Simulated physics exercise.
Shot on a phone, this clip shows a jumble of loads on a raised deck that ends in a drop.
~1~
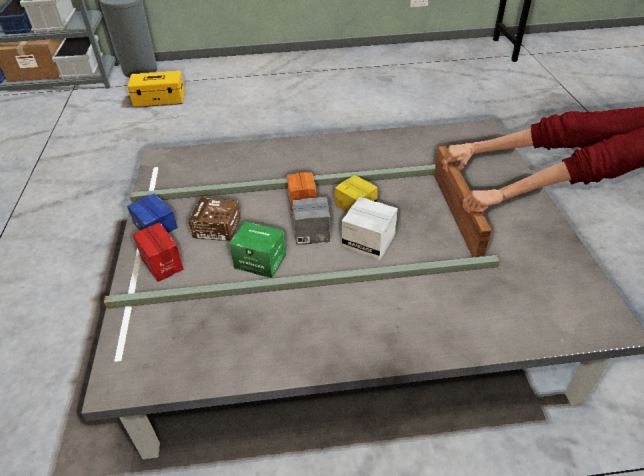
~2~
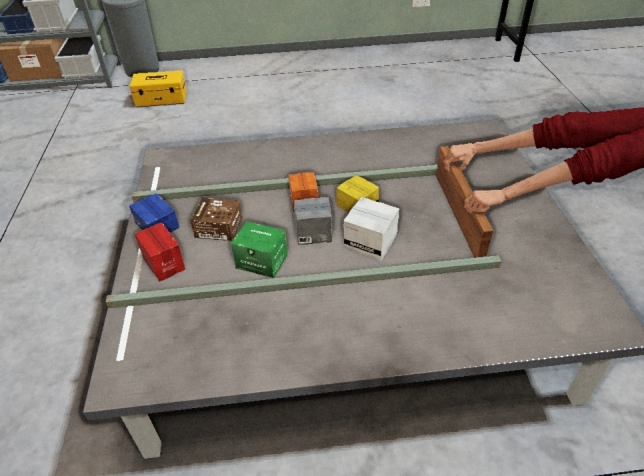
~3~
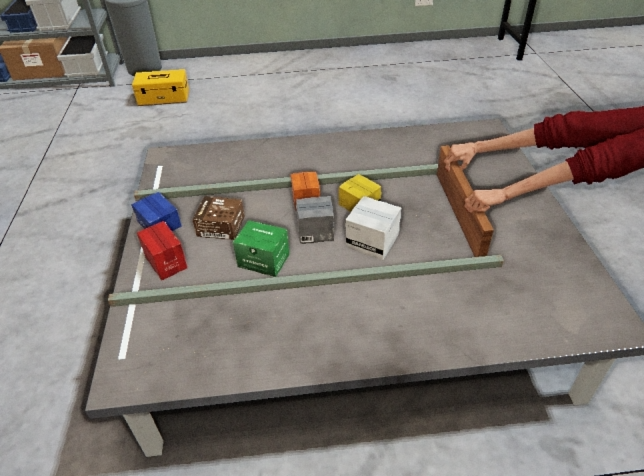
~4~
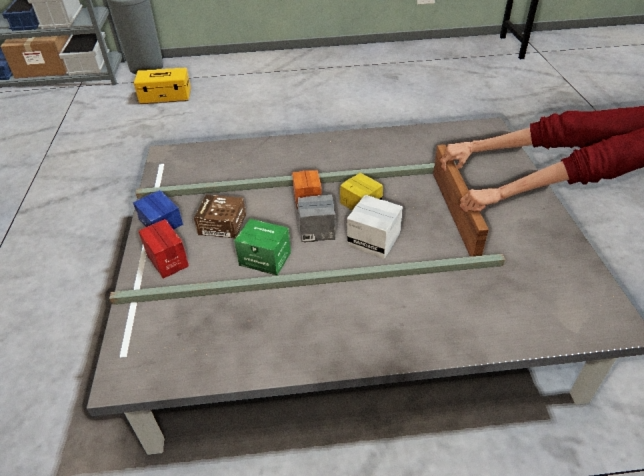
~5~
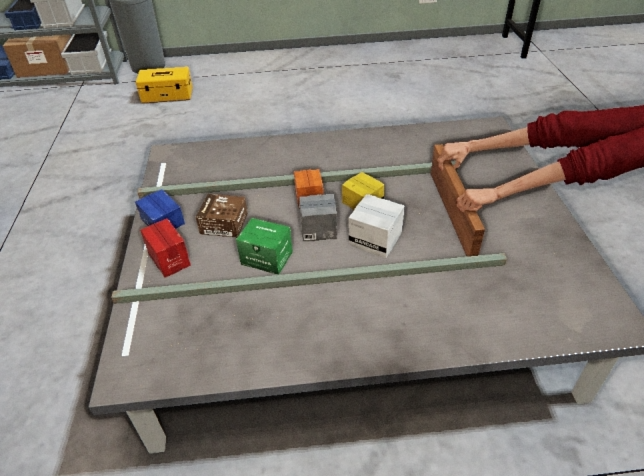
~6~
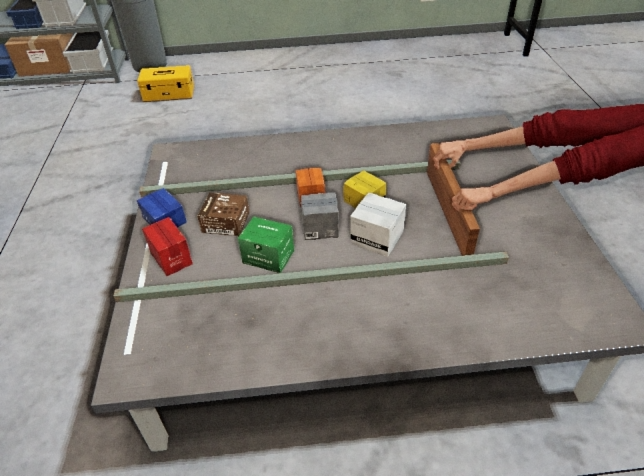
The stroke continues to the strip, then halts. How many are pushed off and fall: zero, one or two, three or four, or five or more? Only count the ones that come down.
You'd find the ones that came down come in at more than four here.
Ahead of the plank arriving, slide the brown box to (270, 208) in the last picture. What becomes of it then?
Started there, the object drops over the edge.
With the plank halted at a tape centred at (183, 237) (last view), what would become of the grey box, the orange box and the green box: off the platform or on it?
The grey box stays put, the orange box stays put, the green box is gone.
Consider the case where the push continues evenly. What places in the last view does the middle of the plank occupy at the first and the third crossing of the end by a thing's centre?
At (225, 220) for the first, at (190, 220) for the third.
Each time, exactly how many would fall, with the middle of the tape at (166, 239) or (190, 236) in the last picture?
The ground gets 5 in the first try and 3 in the second.
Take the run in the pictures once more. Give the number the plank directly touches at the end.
2 in contact.
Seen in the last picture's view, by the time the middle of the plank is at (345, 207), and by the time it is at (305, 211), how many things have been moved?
4 by the first point, 5 by the second.
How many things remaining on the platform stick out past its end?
Looks like 2 of them.
Soon after, none off yet; blue parcel at rest near (162, 212); red box at rest near (168, 247); brown box at rest near (224, 214).
Then, none off yet; blue parcel moved a little near (154, 211); red box moved a little near (150, 247); brown box moved about its own width near (196, 216).
At rest, the number that fall off is five or more; fallen, grey box, orange box, green box, brown box, red box and blue parcel.
